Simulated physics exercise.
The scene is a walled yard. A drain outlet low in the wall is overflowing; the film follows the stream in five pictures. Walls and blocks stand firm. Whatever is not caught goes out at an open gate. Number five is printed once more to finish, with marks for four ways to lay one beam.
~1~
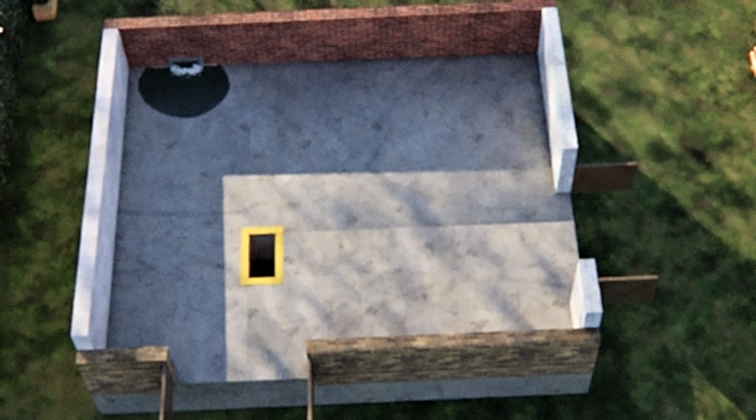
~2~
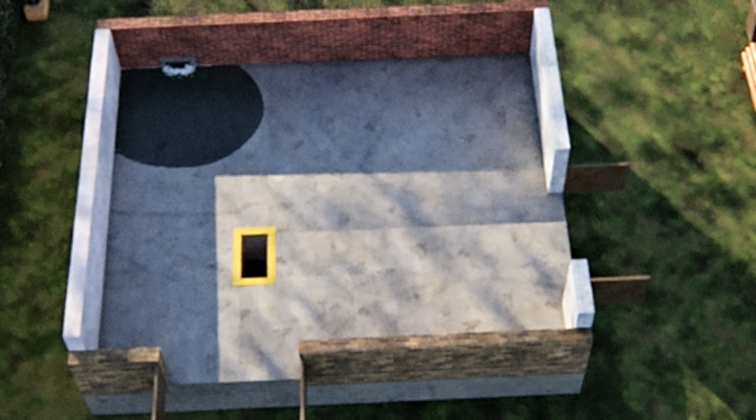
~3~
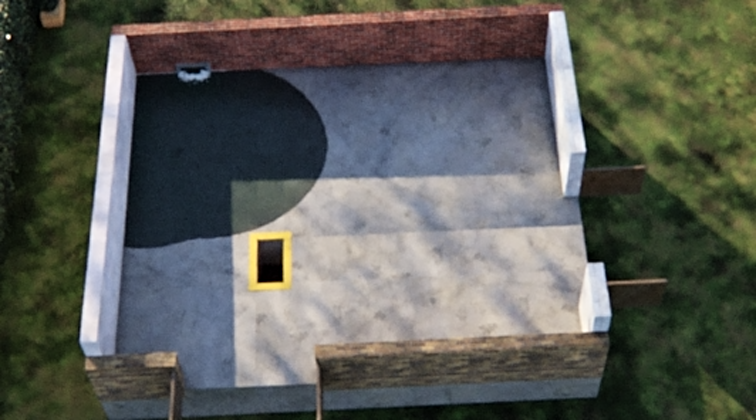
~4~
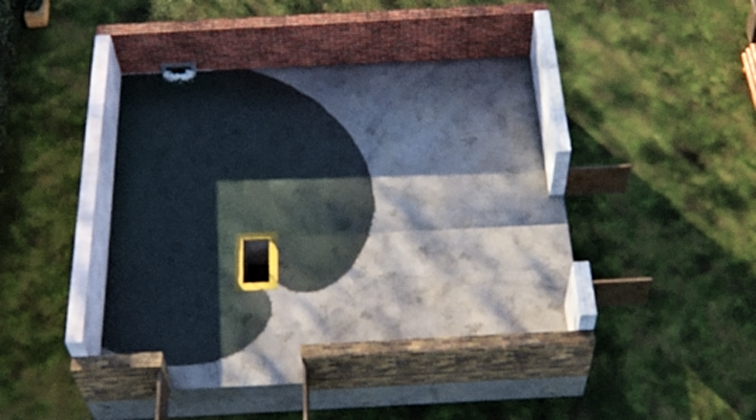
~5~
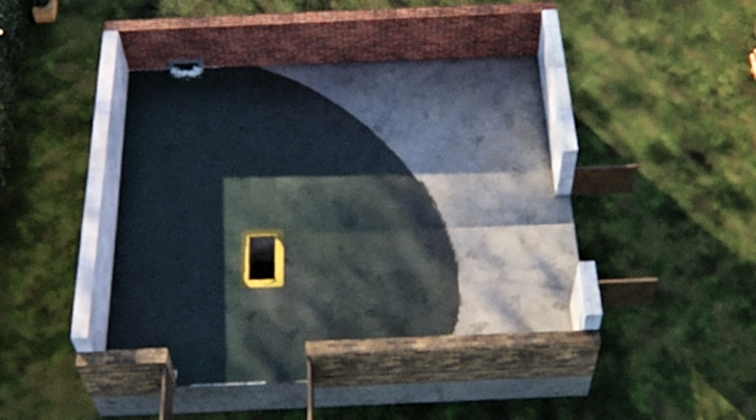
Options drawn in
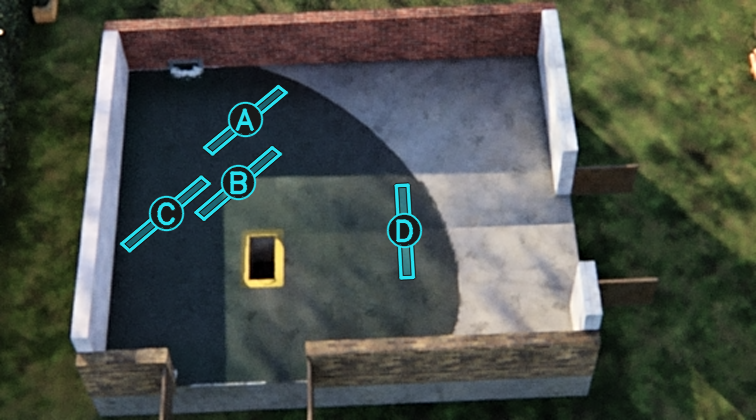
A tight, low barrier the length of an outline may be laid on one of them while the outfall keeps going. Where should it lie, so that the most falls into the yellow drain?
Position D does it best.
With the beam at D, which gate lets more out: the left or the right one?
The left gate.
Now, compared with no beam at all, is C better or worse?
Position C is worse.
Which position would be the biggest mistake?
B it is.
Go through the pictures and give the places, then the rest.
Outfall at (186, 62); yellow drain at (262, 256); open gate at (563, 246); open gate at (243, 367); 3 % of the ground under water, visible out to (204, 109); yellow drain still dry, in the first frame.
In the second frame, 11 % of the ground under water, visible out to (226, 153); yellow drain still dry.
In the third frame, 23 % of the ground under water, visible out to (149, 242); yellow drain still dry.
In the fourth frame, 43 % of the ground under water, visible out to (257, 330); yellow drain taking water.
In the fifth frame, 60 % of the ground under water, visible out to (451, 316); yellow drain taking water.
In cyan, A from (208, 150) to (282, 89); B from (200, 215) to (276, 150); C from (125, 247) to (205, 180); D from (407, 277) to (402, 185).
Choosing A, about 11 % of the stream goes into the yellow drain, about 83 % out by the gates.
Choosing B, about 2 % of the stream goes into the yellow drain, about 95 % out by the gates.
Choosing C, about 14 % of the stream goes into the yellow drain, about 85 % out by the gates.
Choosing D, about 23 % of the stream goes into the yellow drain, about 75 % out by the gates.
